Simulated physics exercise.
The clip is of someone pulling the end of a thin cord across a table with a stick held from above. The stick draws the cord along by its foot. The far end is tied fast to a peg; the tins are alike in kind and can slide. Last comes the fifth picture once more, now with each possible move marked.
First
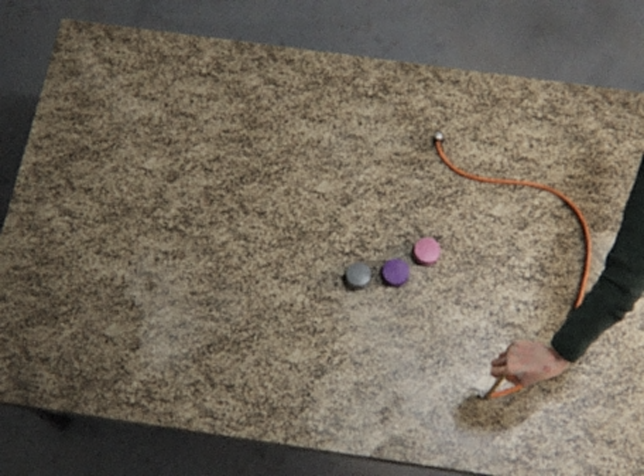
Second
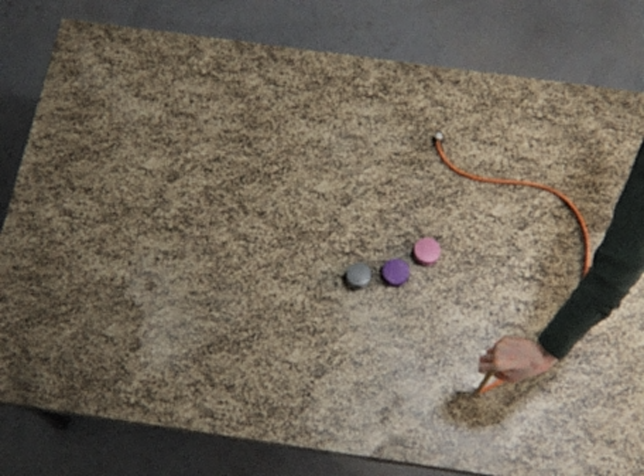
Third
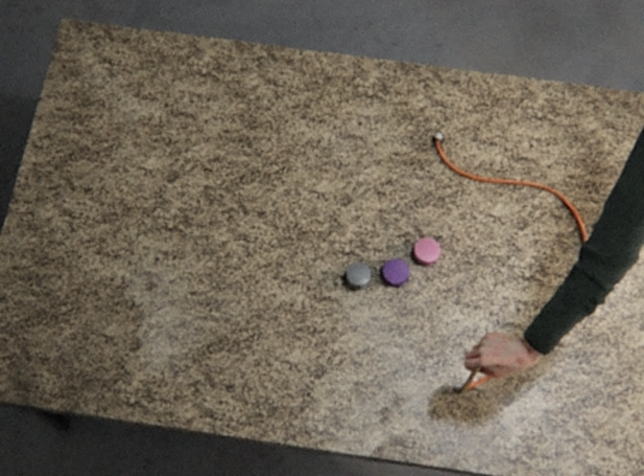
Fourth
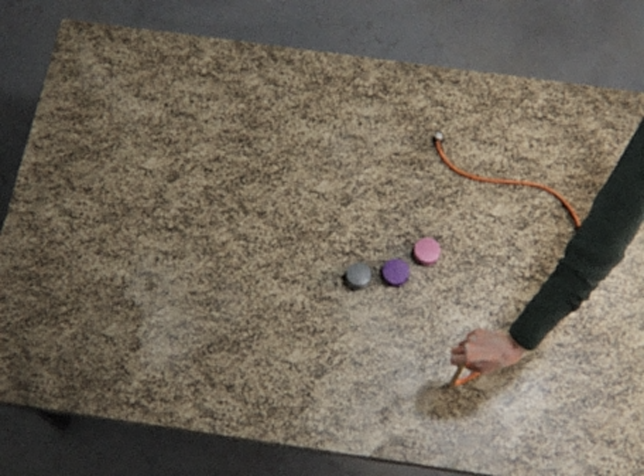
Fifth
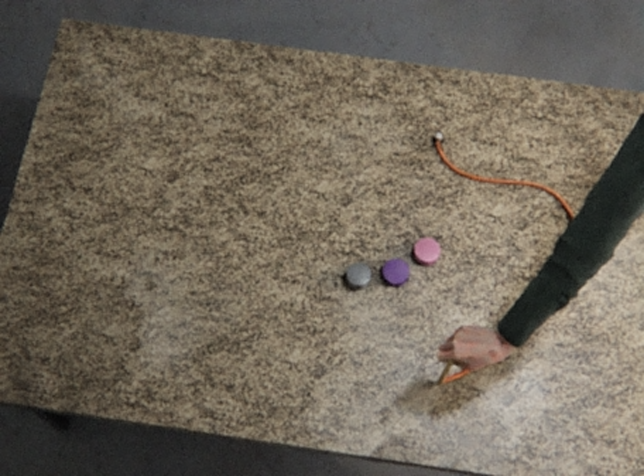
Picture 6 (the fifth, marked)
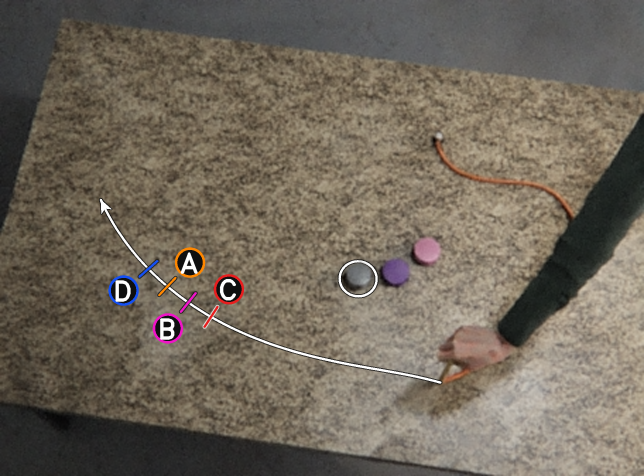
An orange cord was drawn leftward and slightly up across the speckled table by a hand holding a stick, its far end staying at the peg while the grey, purple and pink tins sat still.
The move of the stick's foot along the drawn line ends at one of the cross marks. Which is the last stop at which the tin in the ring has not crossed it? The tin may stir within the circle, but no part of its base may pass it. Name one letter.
D is the last safe stop.
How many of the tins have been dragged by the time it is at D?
Two.
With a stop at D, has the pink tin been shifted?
Yes.
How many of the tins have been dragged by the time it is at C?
By then, none.
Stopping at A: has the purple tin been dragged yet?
By then, no.
On the copy, A at (167, 286); B at (188, 303); C at (211, 317); D at (148, 269); the ring at (358, 279); the route from (440, 383) via (237, 330) to (101, 200).
On D. First, foot of the stick (327, 360); grey tin (358, 276).
Then, foot of the stick (222, 323); grey tin (358, 276).
Finally, foot of the stick (149, 269); purple tin (391, 266); grey tin (358, 276); pink tin (408, 245); the grey tin is still in its ring.
By contrast, A is safe but short; B is safe but short; C is safe but short.
